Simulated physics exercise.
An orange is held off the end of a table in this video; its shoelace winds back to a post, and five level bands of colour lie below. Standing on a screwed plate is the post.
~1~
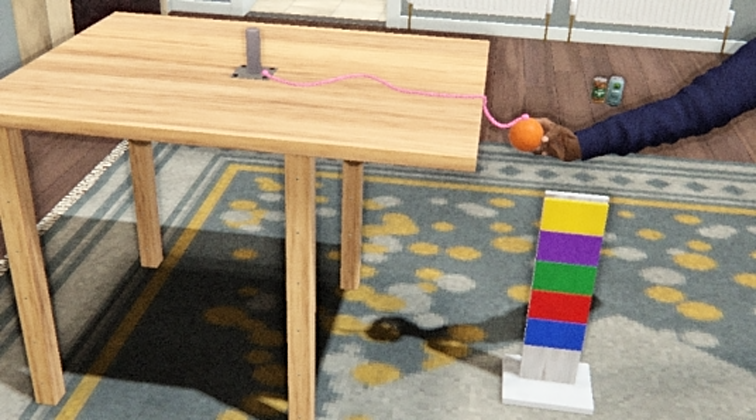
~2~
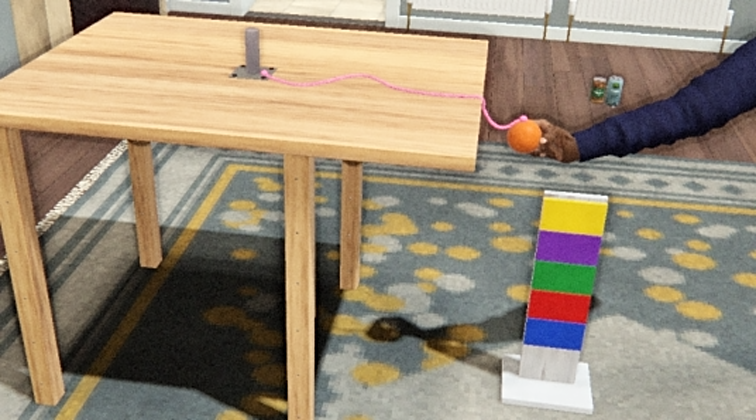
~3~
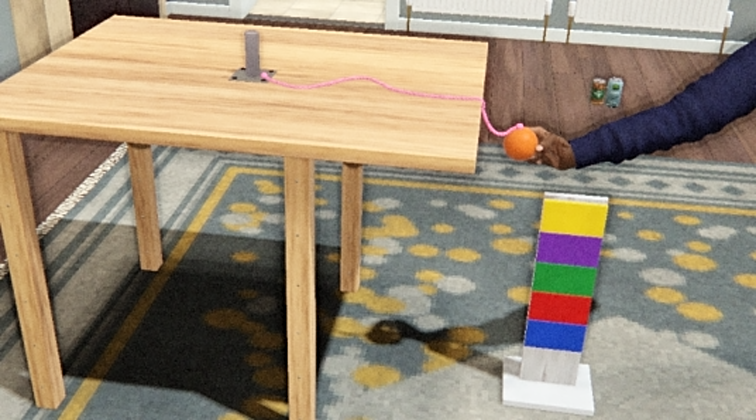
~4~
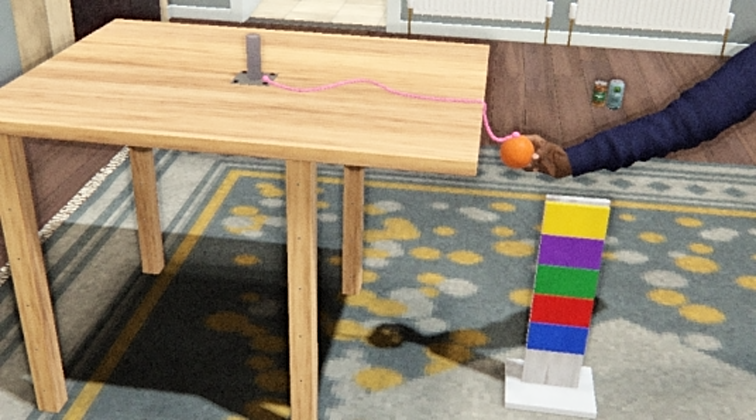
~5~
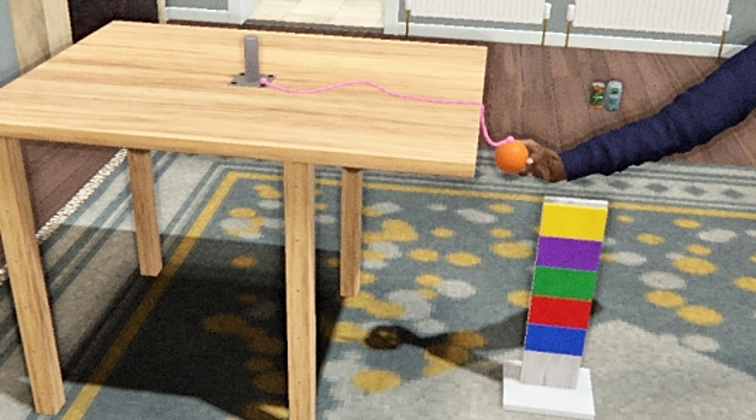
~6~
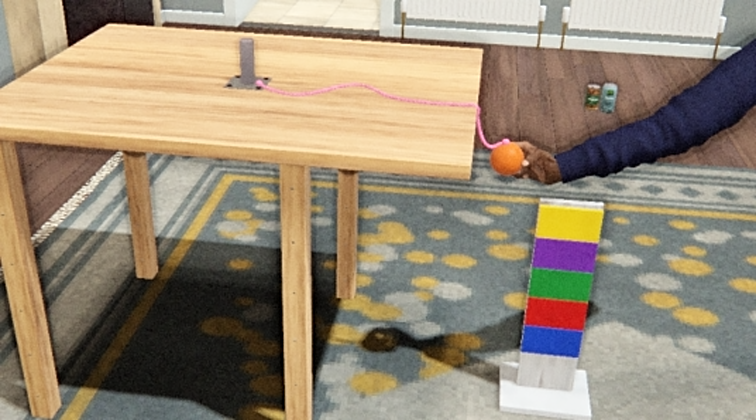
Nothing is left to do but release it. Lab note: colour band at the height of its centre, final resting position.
Centre at rest: Yellow band.
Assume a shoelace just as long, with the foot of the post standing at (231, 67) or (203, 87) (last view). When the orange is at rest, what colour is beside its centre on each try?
In turn, higher than all five and then none, it hangs higher.
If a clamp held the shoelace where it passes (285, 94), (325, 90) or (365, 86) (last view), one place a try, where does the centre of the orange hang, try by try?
Try 1: (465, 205); try 2: (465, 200); try 3: (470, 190).
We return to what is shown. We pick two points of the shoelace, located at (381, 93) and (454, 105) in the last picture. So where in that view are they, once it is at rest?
Result - first point (413, 97), second point (477, 121).
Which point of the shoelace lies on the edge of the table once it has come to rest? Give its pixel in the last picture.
That would be the bit at (437, 104).
A little later, orange near (444, 196); level with yellow.
Next, orange near (462, 214); level with yellow.
When it is over, orange near (465, 214); level with yellow. The shoelace holds its middle at yellow.
